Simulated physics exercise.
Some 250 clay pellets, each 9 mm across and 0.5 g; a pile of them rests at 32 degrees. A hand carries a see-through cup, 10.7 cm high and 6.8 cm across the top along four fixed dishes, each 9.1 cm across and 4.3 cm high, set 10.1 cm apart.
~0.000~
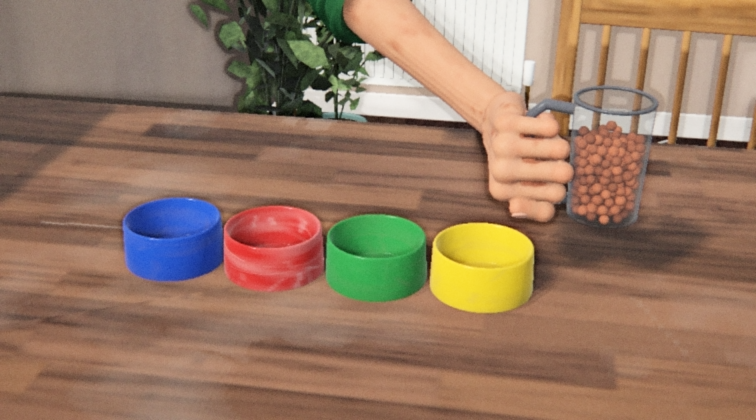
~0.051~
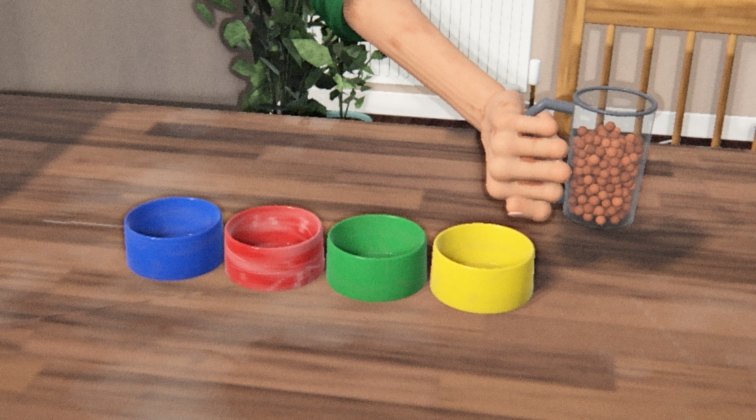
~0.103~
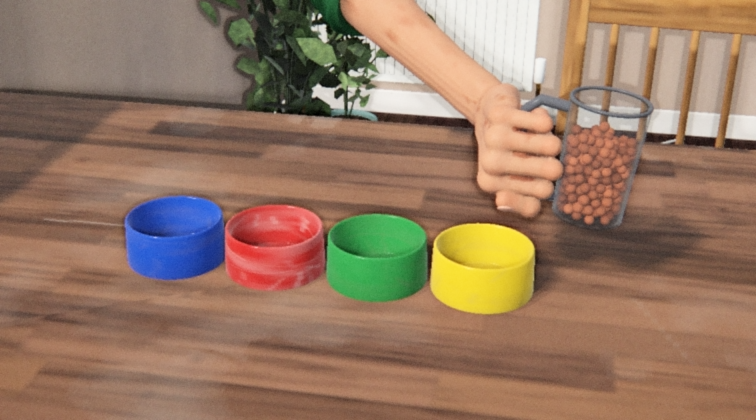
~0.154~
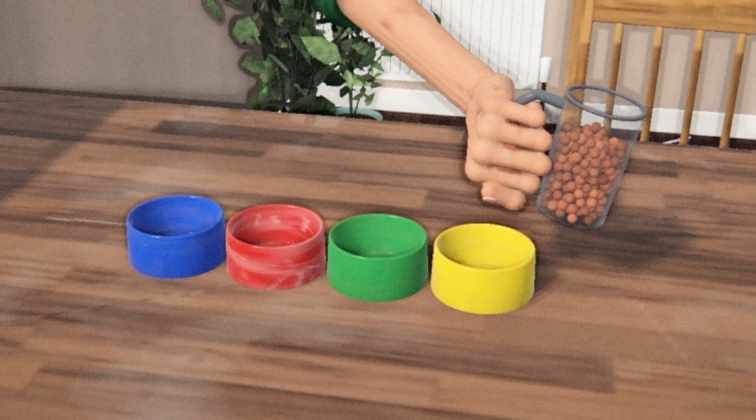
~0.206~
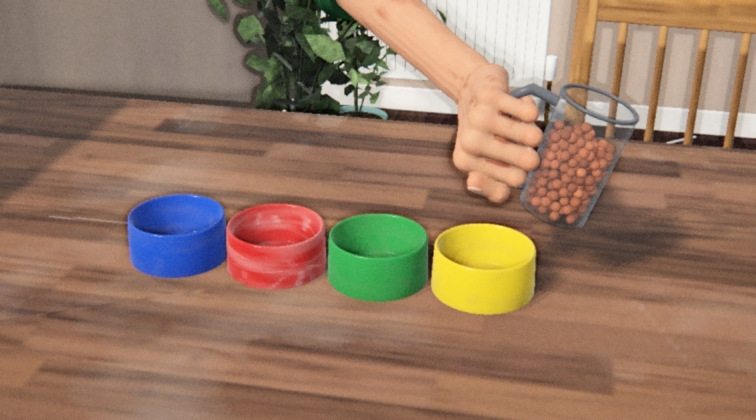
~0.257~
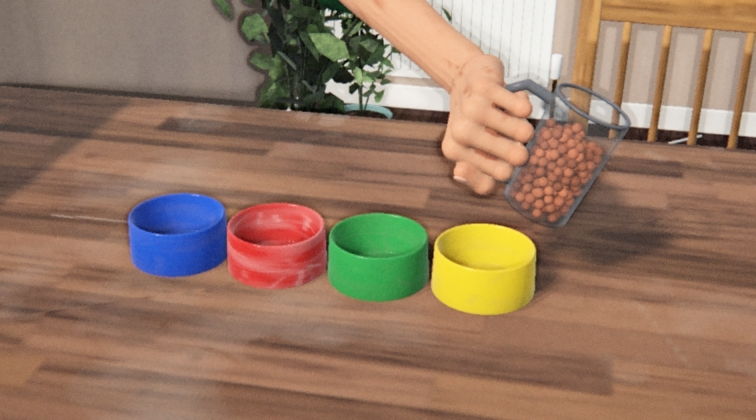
The video shows a hand holding a clear cup of small brown balls beside a row of blue, red, green and yellow dishes on a wooden table, then moving it slightly left while tilting it to the right.
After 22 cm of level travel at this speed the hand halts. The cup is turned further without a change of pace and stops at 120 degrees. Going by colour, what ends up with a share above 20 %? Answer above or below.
Red below, blue below, green above, yellow above, counter above.
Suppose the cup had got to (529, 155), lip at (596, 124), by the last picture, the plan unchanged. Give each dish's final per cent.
Red 0; blue 0; green 40; yellow 30.
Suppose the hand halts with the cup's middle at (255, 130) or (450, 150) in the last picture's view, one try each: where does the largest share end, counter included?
The winner: Green; yellow.
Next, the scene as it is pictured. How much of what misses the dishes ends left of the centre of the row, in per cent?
Some 0 per cent.
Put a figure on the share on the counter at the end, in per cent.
About 30 per cent.
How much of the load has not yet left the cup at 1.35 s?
Roughly 45 per cent.
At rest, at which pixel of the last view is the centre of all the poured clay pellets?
Near (423, 272).
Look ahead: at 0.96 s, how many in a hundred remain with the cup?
About 100 per cent.
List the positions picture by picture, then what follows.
Cup at (608, 158), tilt 0 degrees, lip at (657, 103), moved 0.0 cm; middle of the pieces at (607, 175); yellow dish at (484, 246); green dish at (377, 236); red dish at (273, 227); blue dish at (173, 218), in the first picture.
Cup at (606, 159), tilt 1 degrees, lip at (656, 105), moved 0.2 cm; middle of the pieces at (605, 176), in the second picture.
Cup at (599, 159), tilt 5 degrees, lip at (652, 108), moved 0.9 cm; middle of the pieces at (596, 176), in the third picture.
Cup at (587, 159), tilt 11 degrees, lip at (645, 113), moved 1.9 cm; middle of the pieces at (583, 175), in the fourth picture.
Cup at (575, 158), tilt 17 degrees, lip at (638, 118), moved 3.0 cm; middle of the pieces at (569, 174), in the fifth picture.
Cup at (563, 158), tilt 22 degrees, lip at (629, 123), moved 4.1 cm; middle of the pieces at (555, 173); yellow dish at (485, 247); green dish at (379, 236); red dish at (276, 225); blue dish at (177, 214). Its pace works out near 115 degrees a second; the hand travels 21 cm a second, in the sixth picture.
After 0.68 s, tilt 70 degrees; cup holds 100 %.
Then, at 0.96 s, tilt 102 degrees; cup holds 100 %.
After 1.35 s, tilt 120 degrees; cup holds 45 %, green 30 %, yellow 10 %.
In the end, at 2.3 s, red 0 %, blue 0 %, green 40 %, yellow 25 %, counter 30 %.
